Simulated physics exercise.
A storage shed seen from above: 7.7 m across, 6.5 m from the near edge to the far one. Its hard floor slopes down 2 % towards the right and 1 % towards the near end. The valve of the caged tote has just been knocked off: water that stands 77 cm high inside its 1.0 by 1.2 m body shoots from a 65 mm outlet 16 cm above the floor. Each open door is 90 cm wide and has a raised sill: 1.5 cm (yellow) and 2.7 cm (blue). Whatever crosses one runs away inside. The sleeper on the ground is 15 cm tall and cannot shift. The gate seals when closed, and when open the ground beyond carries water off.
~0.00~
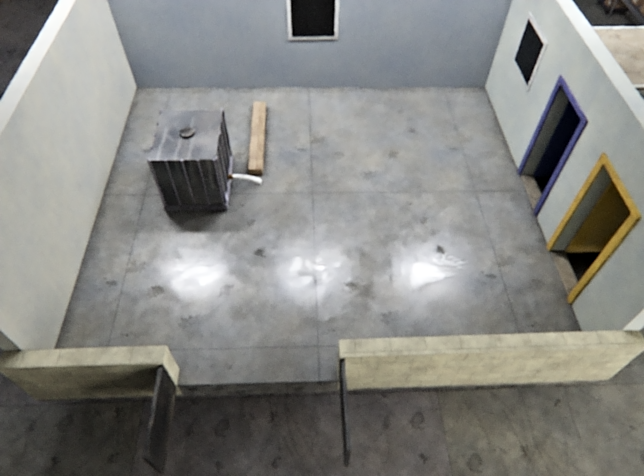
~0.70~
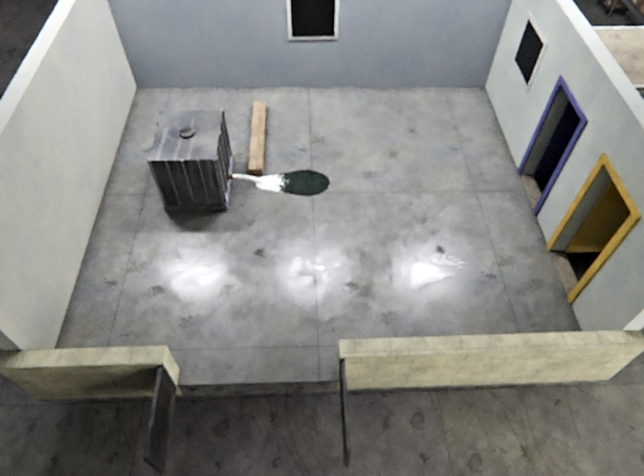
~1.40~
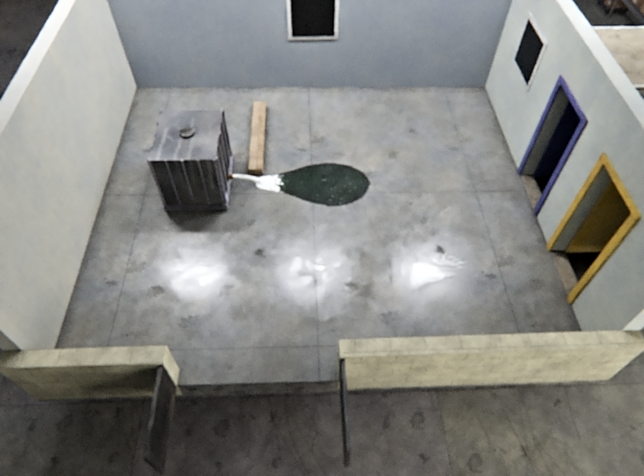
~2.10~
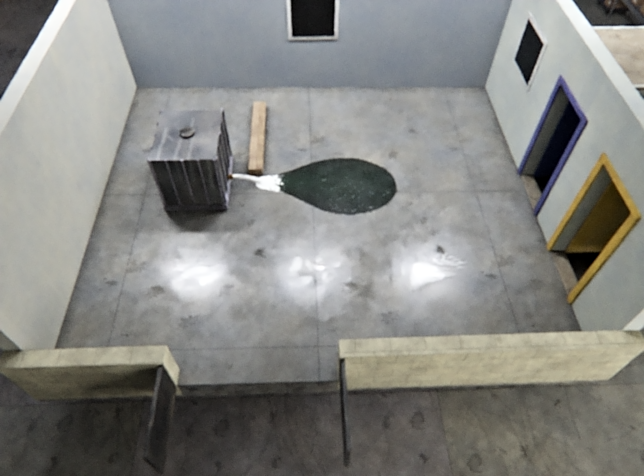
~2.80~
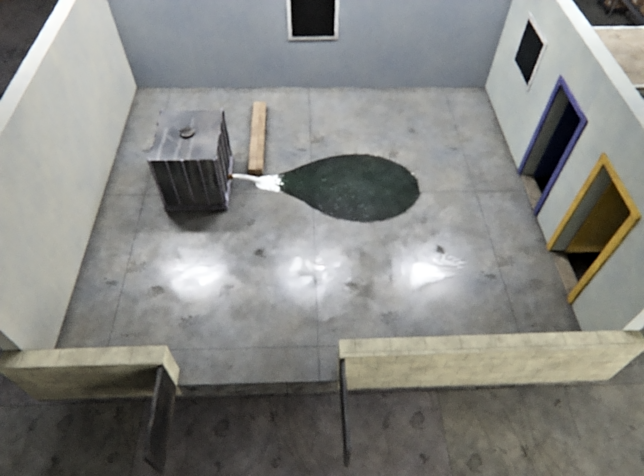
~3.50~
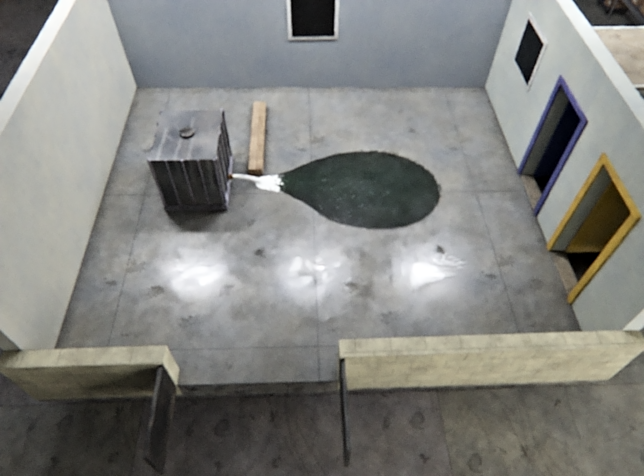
Dark green puddle spreading rightward across a grey concrete floor from a white jet at the base of a boxy tank.
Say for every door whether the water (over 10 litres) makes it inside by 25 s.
The water let in: At the yellow door it goes over the limit; at the blue door it stays under the limit.
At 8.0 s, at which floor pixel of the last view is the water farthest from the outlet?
Around (538, 239).
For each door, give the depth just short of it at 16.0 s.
Depths in cm: Yellow 2.5, blue 2.5.
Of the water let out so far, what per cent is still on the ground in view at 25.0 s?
Some 92 per cent remains.
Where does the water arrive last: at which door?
It is the yellow one.
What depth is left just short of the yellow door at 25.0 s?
Roughly 3.5 cm deep.
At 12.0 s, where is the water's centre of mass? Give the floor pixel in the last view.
Near (441, 208).
After 5.0 s water covers 10 % of the floor and is deepest (2 cm) near (266, 180); yellow door not reached, blue door not reached.
After 8.0 s water covers 15 % of the floor and is deepest (2 cm) near (266, 180); yellow door not reached, blue door 0.92 cm at the sill, 0 L in.
After 12.0 s water covers 20 % of the floor and is deepest (2 cm) near (538, 239); yellow door 2 cm at the sill, 0 L in, blue door 2.2 cm at the sill, 0 L in.
After 16.0 s water covers 25 % of the floor and is deepest (4 cm) near (584, 357); yellow door 2.3 cm at the sill, 3 L in, blue door 2.4 cm at the sill, 0 L in.
After 25.0 s water covers 30 % of the floor and is deepest (5 cm) near (584, 357); yellow door 3.5 cm at the sill, 19 L in, blue door 2.5 cm at the sill, 0 L in.
